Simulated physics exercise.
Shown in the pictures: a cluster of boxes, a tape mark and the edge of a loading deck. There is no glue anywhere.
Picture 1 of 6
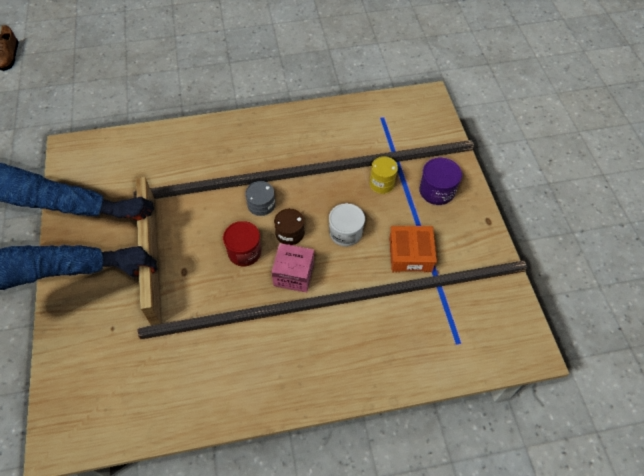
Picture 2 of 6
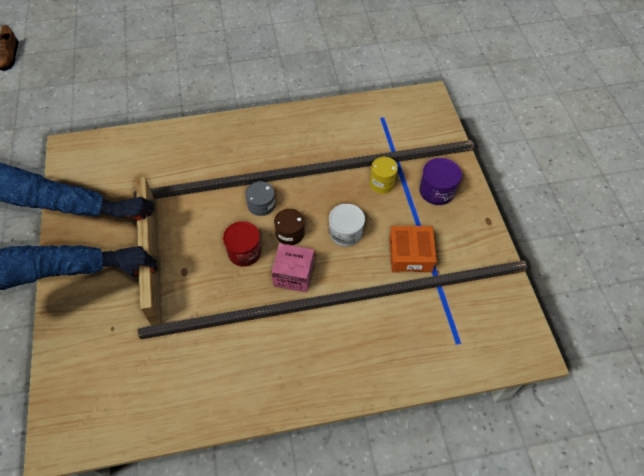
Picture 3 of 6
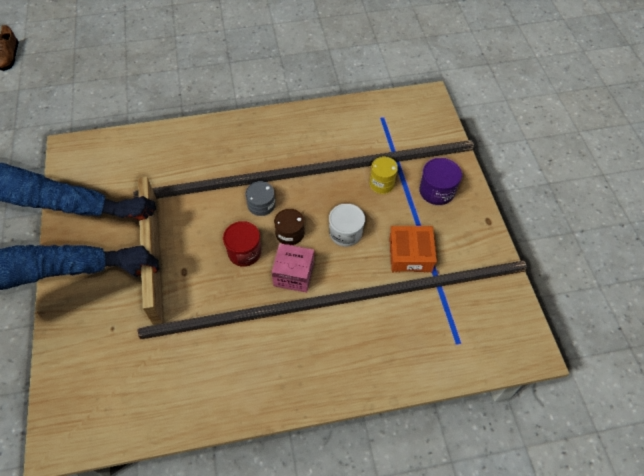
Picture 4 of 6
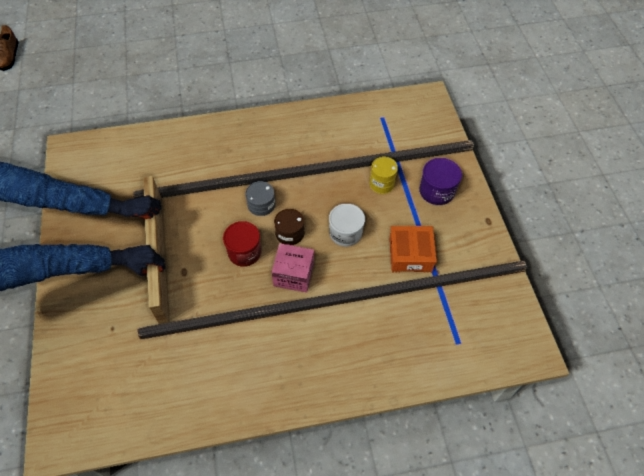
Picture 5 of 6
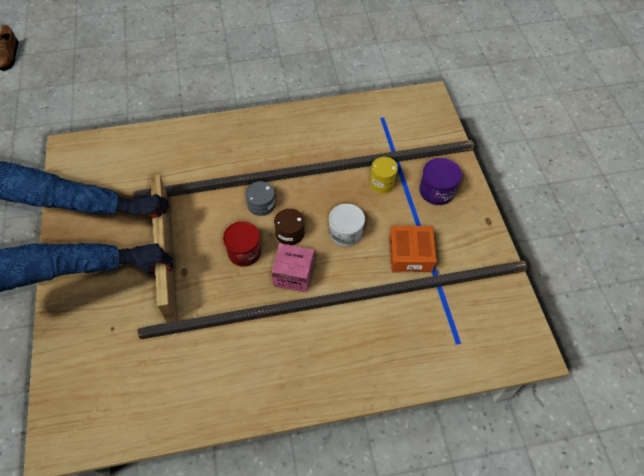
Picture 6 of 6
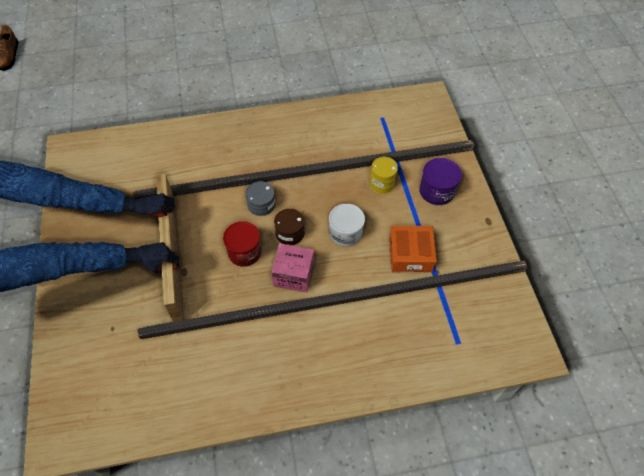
A wooden plank, pushed by two gloved hands in blue sleeves, slides a short way right between two dark rails, nearing the red and grey containers, while these and the brown, pink, white, orange, yellow and purple items stay still.
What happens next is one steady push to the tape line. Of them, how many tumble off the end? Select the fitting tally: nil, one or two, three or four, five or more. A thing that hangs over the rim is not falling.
Seems the ones that don't stay up number none, for sure.
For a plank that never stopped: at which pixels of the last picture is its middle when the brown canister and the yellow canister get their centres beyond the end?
Its middle is about (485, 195) and about (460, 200).
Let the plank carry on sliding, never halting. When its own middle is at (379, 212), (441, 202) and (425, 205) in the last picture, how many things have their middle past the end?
First 0, then 0, finally 0.
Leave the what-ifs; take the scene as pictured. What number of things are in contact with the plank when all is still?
That makes 4.
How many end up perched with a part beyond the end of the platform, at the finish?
0 of them.
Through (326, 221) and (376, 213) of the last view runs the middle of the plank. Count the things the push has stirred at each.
Tally at point one: 5; at point two: 7.
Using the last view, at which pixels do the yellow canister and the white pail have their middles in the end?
The first sits around (438, 158), while the other sits around (469, 211).
Soon after, none off yet; purple pail at rest near (440, 182); orange tote at rest near (412, 249); yellow canister at rest near (383, 176).
In the end, the number that fall off is zero.
